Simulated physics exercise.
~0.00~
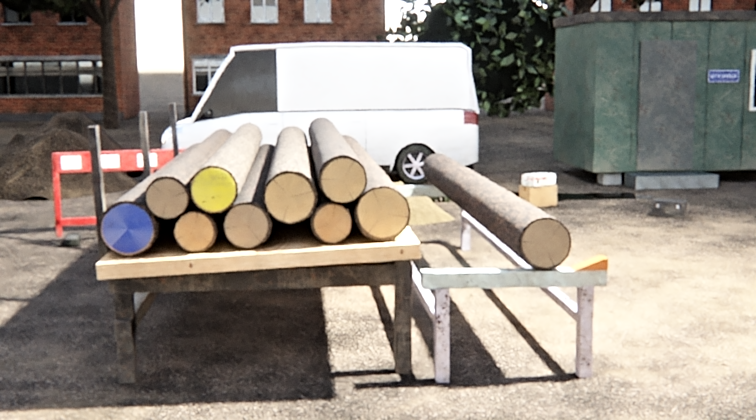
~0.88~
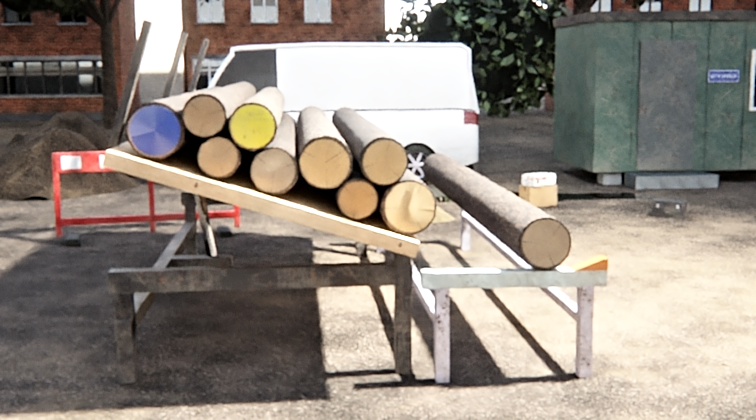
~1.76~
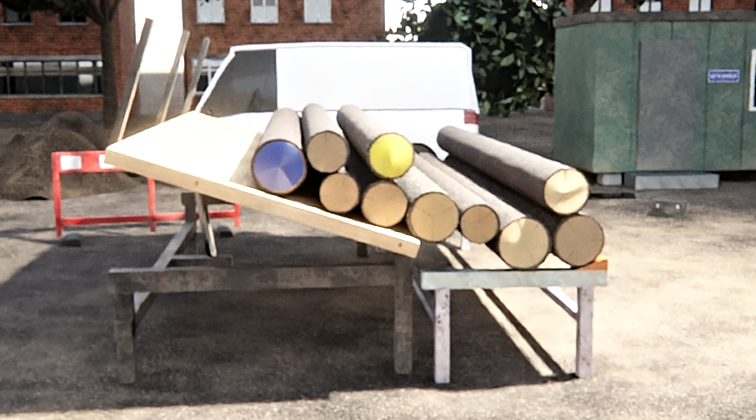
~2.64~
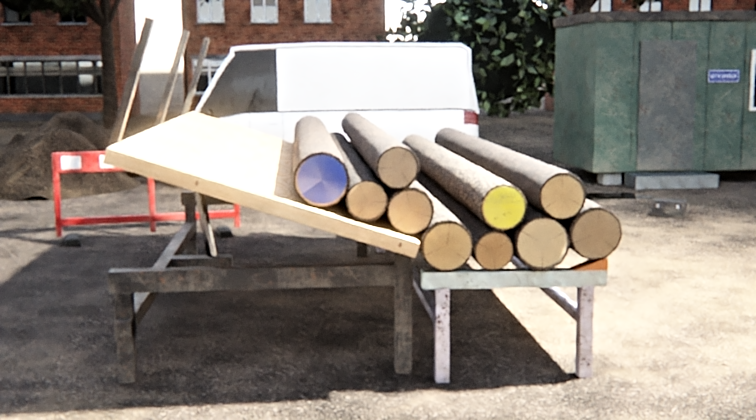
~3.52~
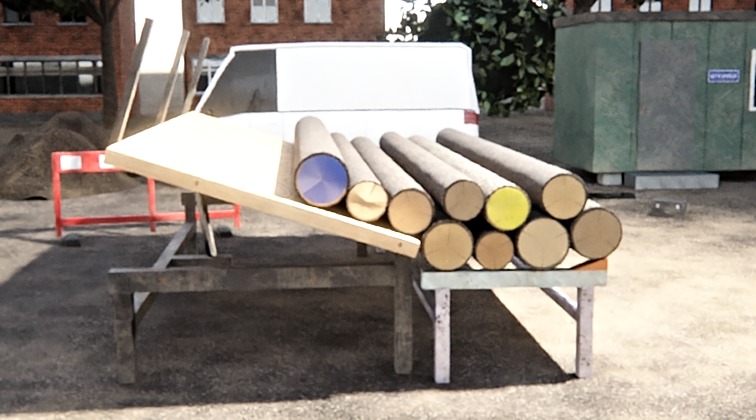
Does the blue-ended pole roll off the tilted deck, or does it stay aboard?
The blue-ended pole stays aboard the deck. The yellow-ended one ends up on the rack, resting on other poles.
